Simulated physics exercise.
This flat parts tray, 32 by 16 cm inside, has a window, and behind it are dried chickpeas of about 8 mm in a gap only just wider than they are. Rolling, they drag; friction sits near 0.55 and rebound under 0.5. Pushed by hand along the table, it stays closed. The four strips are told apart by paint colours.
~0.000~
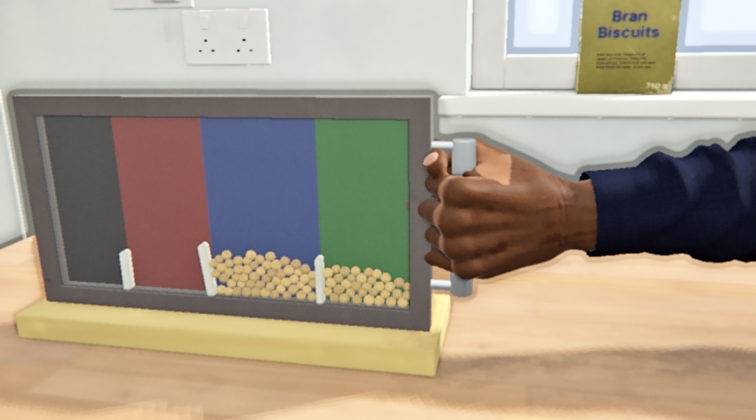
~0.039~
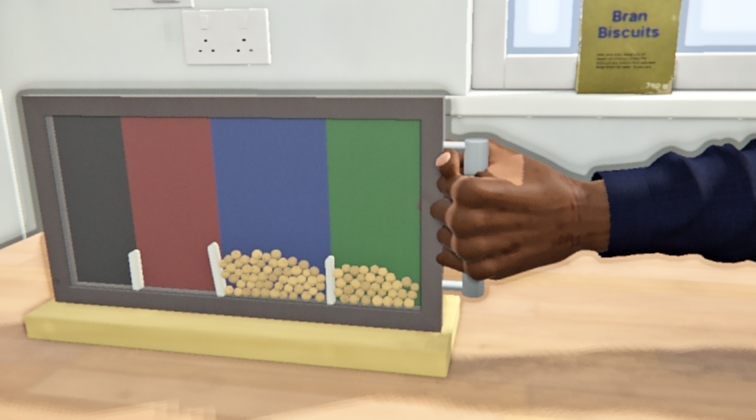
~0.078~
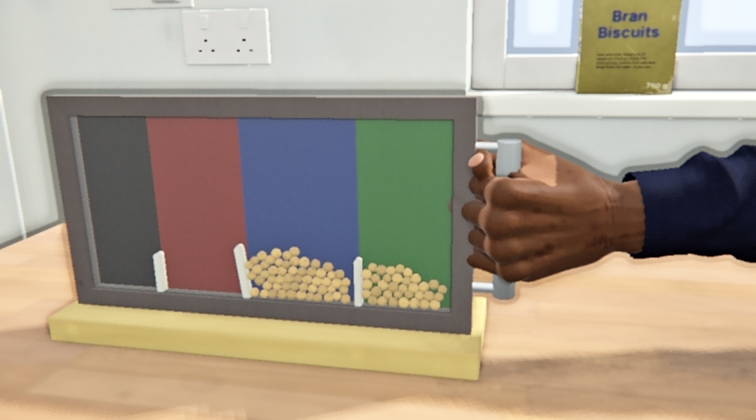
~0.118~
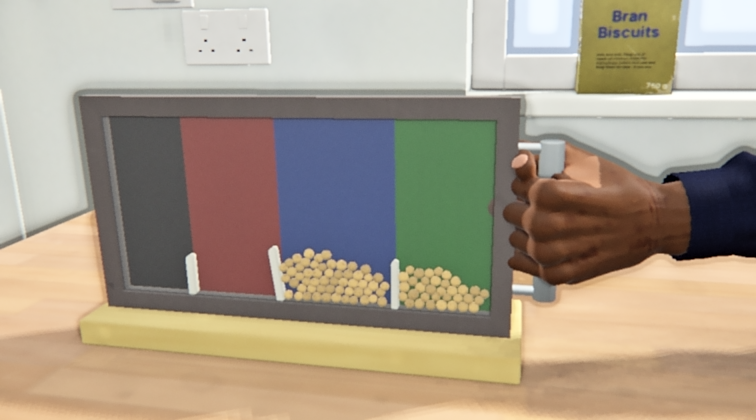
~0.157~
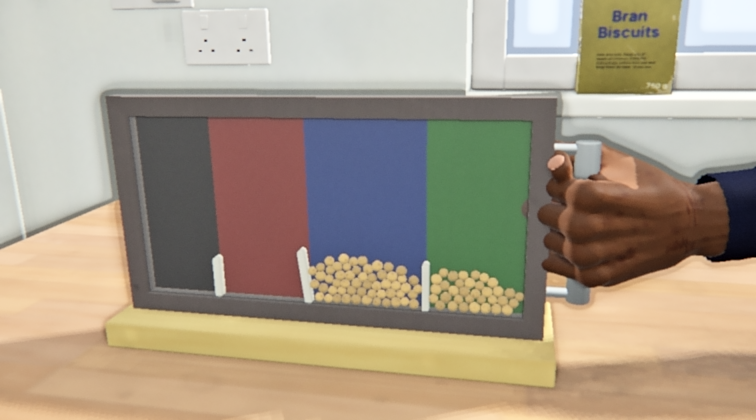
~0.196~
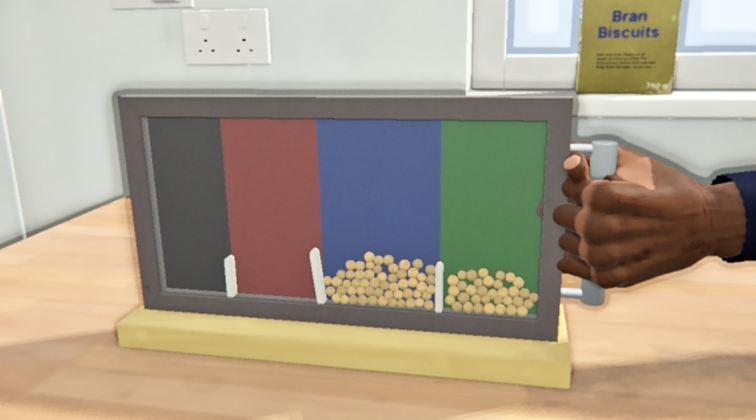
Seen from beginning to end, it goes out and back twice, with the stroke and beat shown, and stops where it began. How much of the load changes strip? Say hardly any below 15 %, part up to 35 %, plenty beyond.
By the end, the answer is a tiny share.
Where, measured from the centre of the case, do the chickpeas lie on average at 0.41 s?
Right by about 7 cm and below by about 6 cm.
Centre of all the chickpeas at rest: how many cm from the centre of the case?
The middle sits around 7 cm right of it and 6 cm below it.
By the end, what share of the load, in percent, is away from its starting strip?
About 5 %.
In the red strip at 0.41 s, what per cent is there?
Share: Some 0 %.
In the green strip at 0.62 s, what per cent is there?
About 45 % of the load.
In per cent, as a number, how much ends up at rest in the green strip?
My estimate is some 45 in a hundred.
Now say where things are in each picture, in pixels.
In the first frame, at its start; about 90 chickpeas; chickpeas centred (301, 281); top one (251, 255); red (157, 140), blue (258, 142), green (363, 144), black (80, 139).
In the second frame, 1 cm to the right; chickpeas centred (309, 281); top one (276, 255).
In the third frame, 3 cm to the right; chickpeas centred (335, 282); top one (294, 252); wall ends (358, 262), (239, 248), (159, 256).
In the fourth frame, 6 cm to the right; chickpeas centred (371, 285); top one (309, 254).
In the fifth frame, 9 cm to the right; chickpeas centred (404, 287); top one (344, 259).
In the sixth frame, 10 cm to the right; chickpeas centred (422, 288); top one (369, 257); red (269, 143), blue (378, 145), green (493, 147), black (185, 141).
After 0.41 s, it is at its start; the chickpeas' middle is 7 cm right of and 6 cm below the centre; blue 55 %, green 45 %; 5 % have changed strip.
After 0.62 s, it is 10 cm to the right; the chickpeas' middle is 8 cm right of and 6 cm below the centre; blue 55 %, green 45 %; 5 % have changed strip.
After 0.80 s, it is at its start; the chickpeas' middle is 7 cm right of and 6 cm below the centre; blue 55 %, green 45 %; 5 % have changed strip.
All still by 1.3 s, it is at its start; red 0 %, blue 55 %, green 45 %, black 0 %; 5 % have changed strip.
